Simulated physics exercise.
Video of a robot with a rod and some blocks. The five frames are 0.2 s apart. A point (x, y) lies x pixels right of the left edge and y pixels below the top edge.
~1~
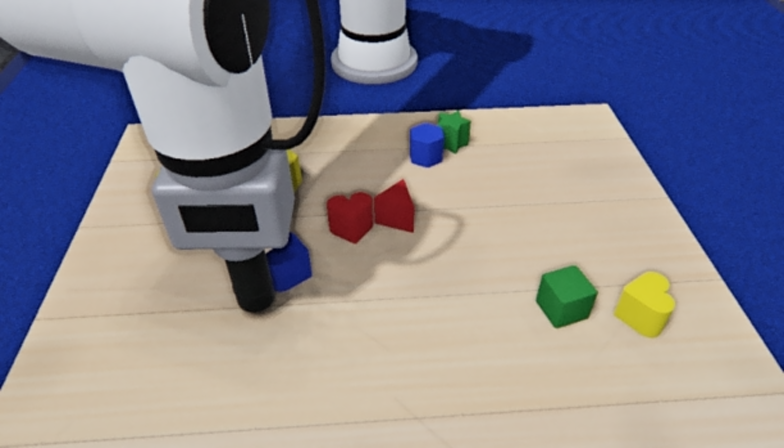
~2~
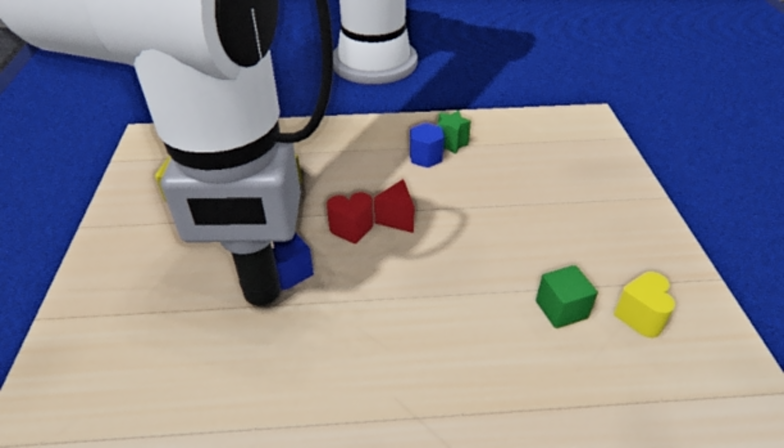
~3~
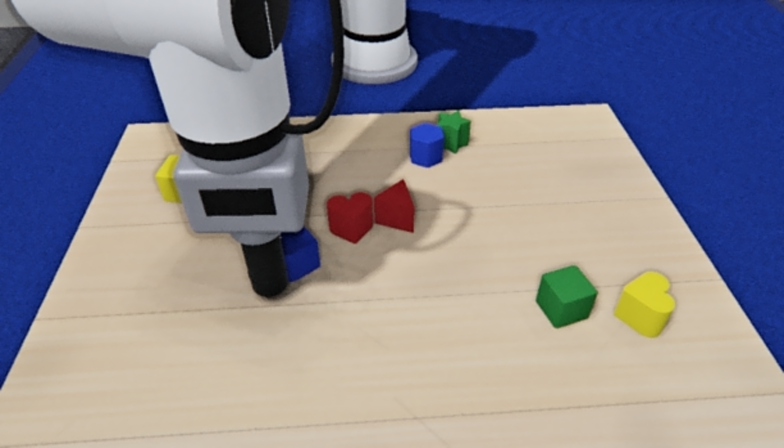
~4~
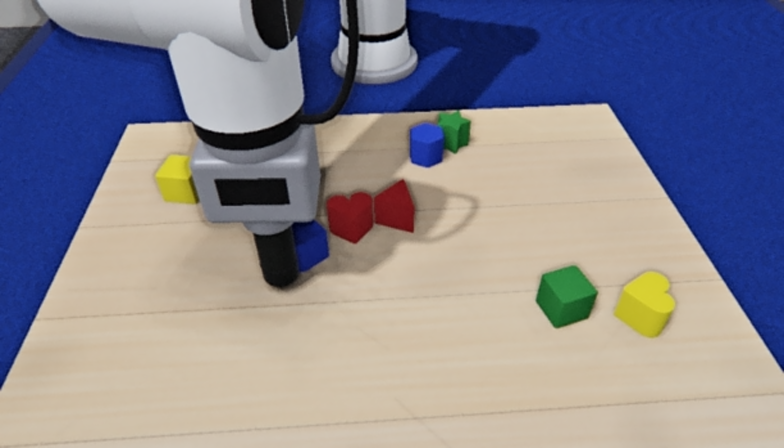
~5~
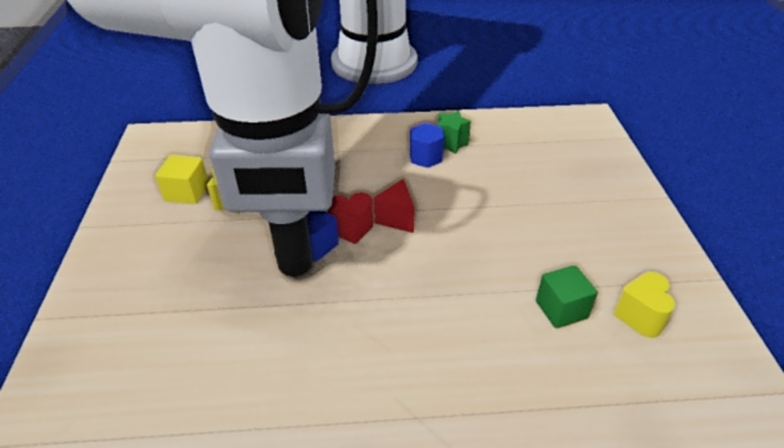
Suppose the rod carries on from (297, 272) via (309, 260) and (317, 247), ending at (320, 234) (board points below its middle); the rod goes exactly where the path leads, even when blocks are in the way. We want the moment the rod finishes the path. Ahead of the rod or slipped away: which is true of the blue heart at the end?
At that point it is up front.
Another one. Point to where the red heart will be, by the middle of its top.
The centre of its top will be at (360, 187).
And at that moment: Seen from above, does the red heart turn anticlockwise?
That would be a no.
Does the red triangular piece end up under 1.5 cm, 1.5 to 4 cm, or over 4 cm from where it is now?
It falls in the under 1.5 cm band.
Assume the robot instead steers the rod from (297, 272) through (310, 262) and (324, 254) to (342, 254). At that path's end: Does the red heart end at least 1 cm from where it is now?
The answer is yes.
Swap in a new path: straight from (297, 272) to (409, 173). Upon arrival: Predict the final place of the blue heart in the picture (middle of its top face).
That would be at about pixel (328, 179).
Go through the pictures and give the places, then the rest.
Rod's lower end at (256, 299); yellow six-sided block hidden; blue heart at (285, 247); red heart at (350, 203); red triangular piece at (397, 193), in the first picture.
Rod at (262, 293); blue heart at (286, 246), in the second picture.
Rod at (271, 284); blue heart at (294, 238), in the third picture.
Rod at (282, 275); blue heart at (303, 229), in the fourth picture.
Rod at (295, 265); yellow six-sided block hidden; blue heart at (313, 219); red heart at (350, 203); red triangular piece at (397, 193), in the fifth picture.
On the path given first. Halfway along, rod at (313, 245); blue heart at (322, 200), turned 20° anticlockwise; red heart at (359, 190), turned 35° clockwise; red triangular piece at (405, 192).
At the end, rod at (319, 226); yellow six-sided block still; blue heart at (324, 182), turned 30° anticlockwise; red heart at (360, 187), turned 50° clockwise; red triangular piece at (405, 192).
